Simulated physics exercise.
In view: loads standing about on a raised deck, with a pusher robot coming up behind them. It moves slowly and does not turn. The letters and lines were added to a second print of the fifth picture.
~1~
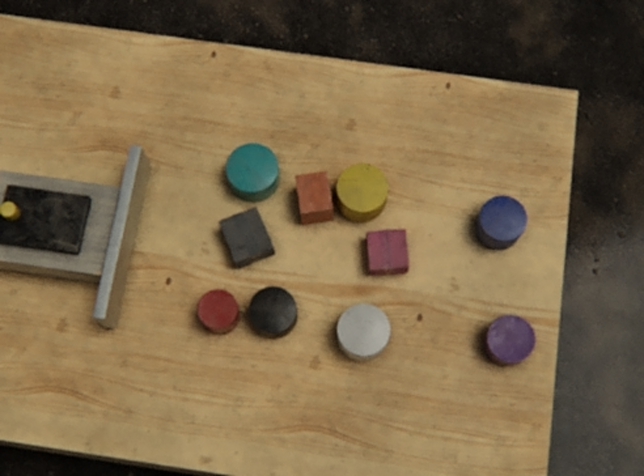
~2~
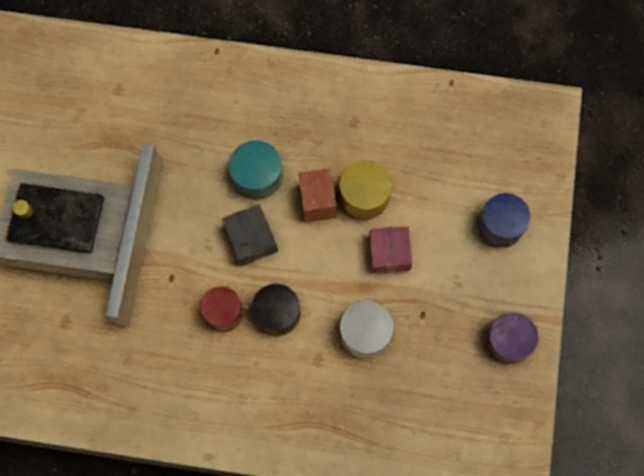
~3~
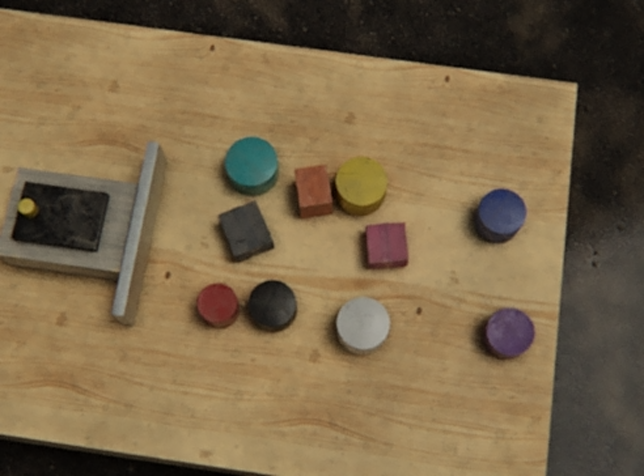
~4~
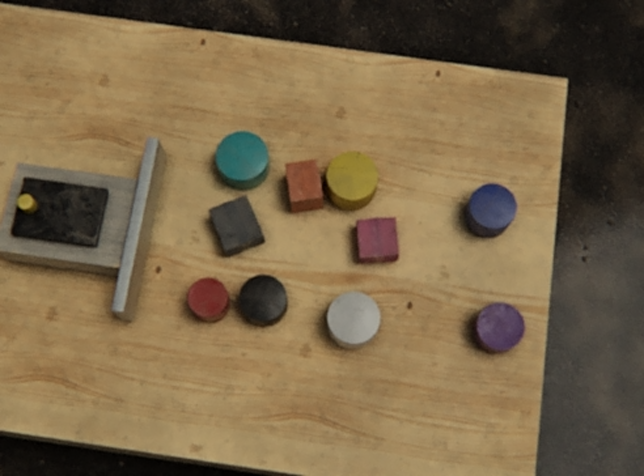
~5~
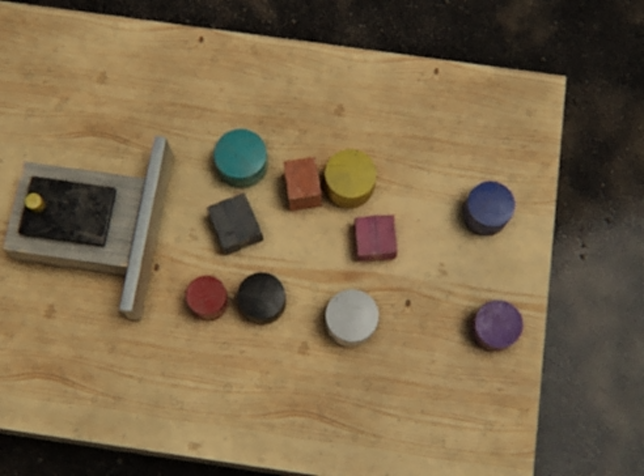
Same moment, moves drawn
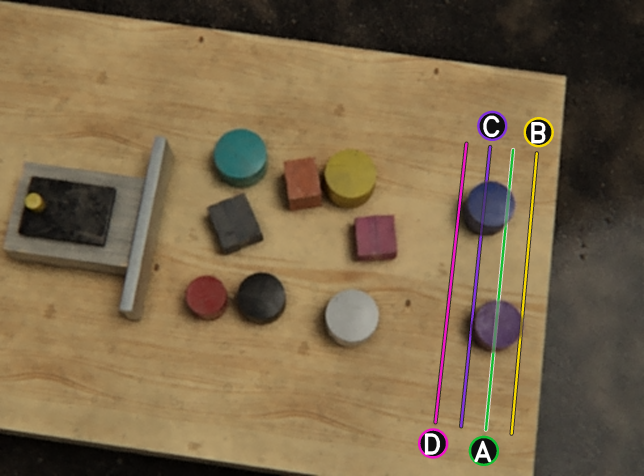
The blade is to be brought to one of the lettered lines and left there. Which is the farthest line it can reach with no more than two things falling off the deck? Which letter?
C.
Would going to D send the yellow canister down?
No.
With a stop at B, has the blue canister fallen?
Yes.
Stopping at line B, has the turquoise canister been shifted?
Yes.
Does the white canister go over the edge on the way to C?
No.
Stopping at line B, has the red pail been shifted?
Yes.
On the marked copy, A at (500, 284); B at (525, 288); C at (476, 281); D at (452, 278).
Taking C. A third of the way, robot (193, 228); turquoise canister (303, 149); red pail (278, 326).
Two thirds of the way, robot (313, 245); blue canister (500, 212); pink parcel (451, 248).
When it is over, robot (408, 258); blue canister over the edge; purple pail (539, 338); one fallen.
As for the rest, A drops four; B drops six; D is within the limit but short.
